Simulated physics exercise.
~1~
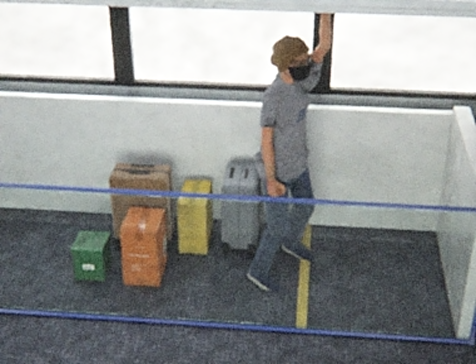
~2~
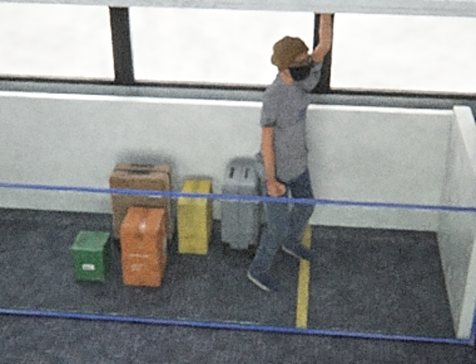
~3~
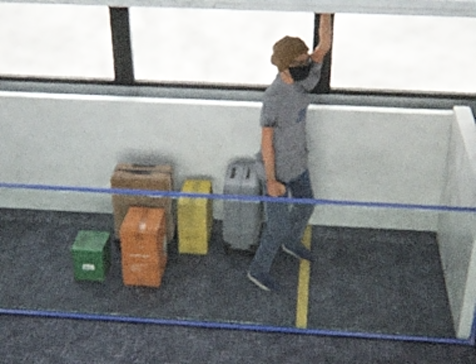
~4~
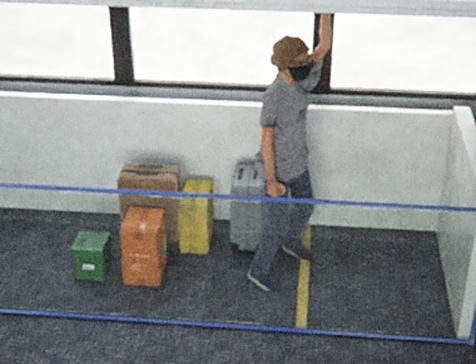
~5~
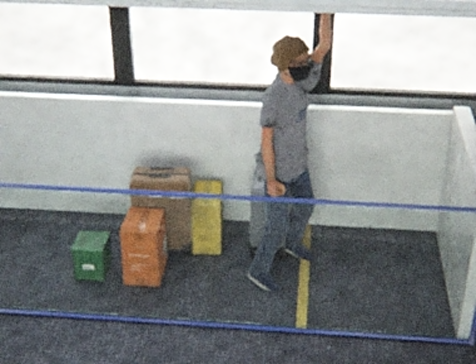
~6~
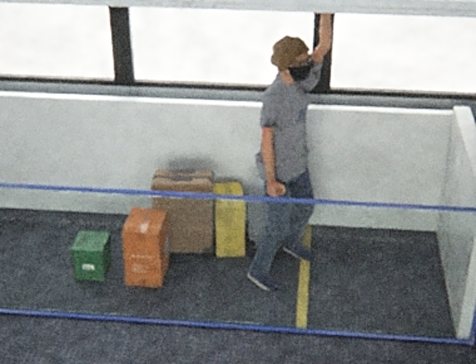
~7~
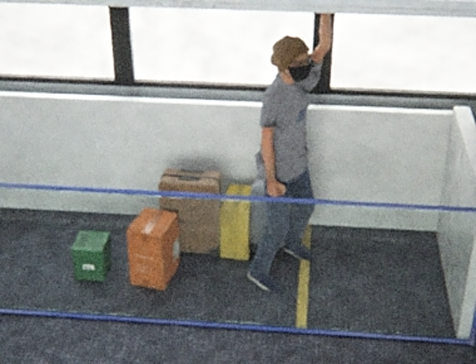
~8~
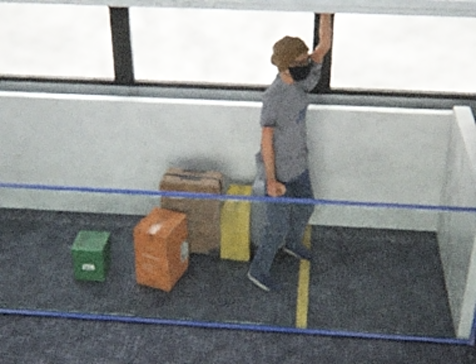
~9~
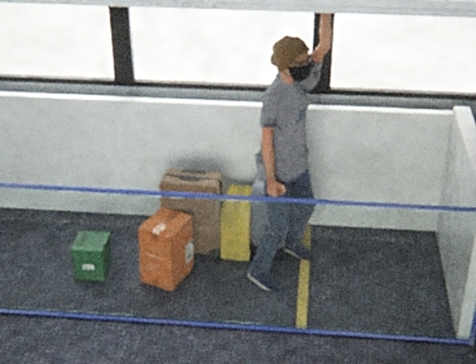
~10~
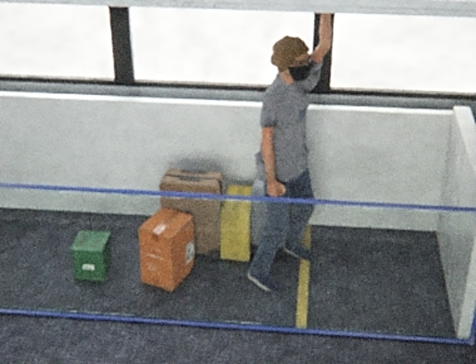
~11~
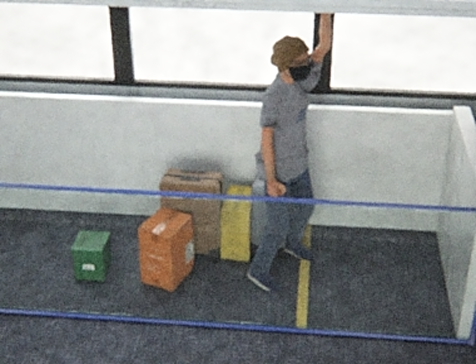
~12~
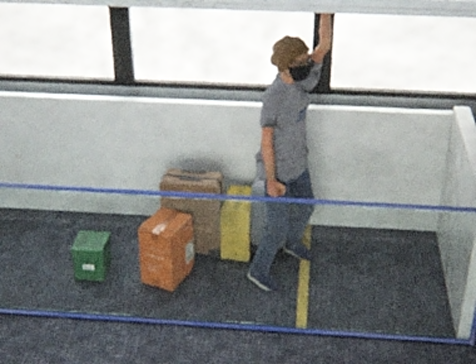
A standing passenger holds on as four cases slide right, stopping short of the yellow line.
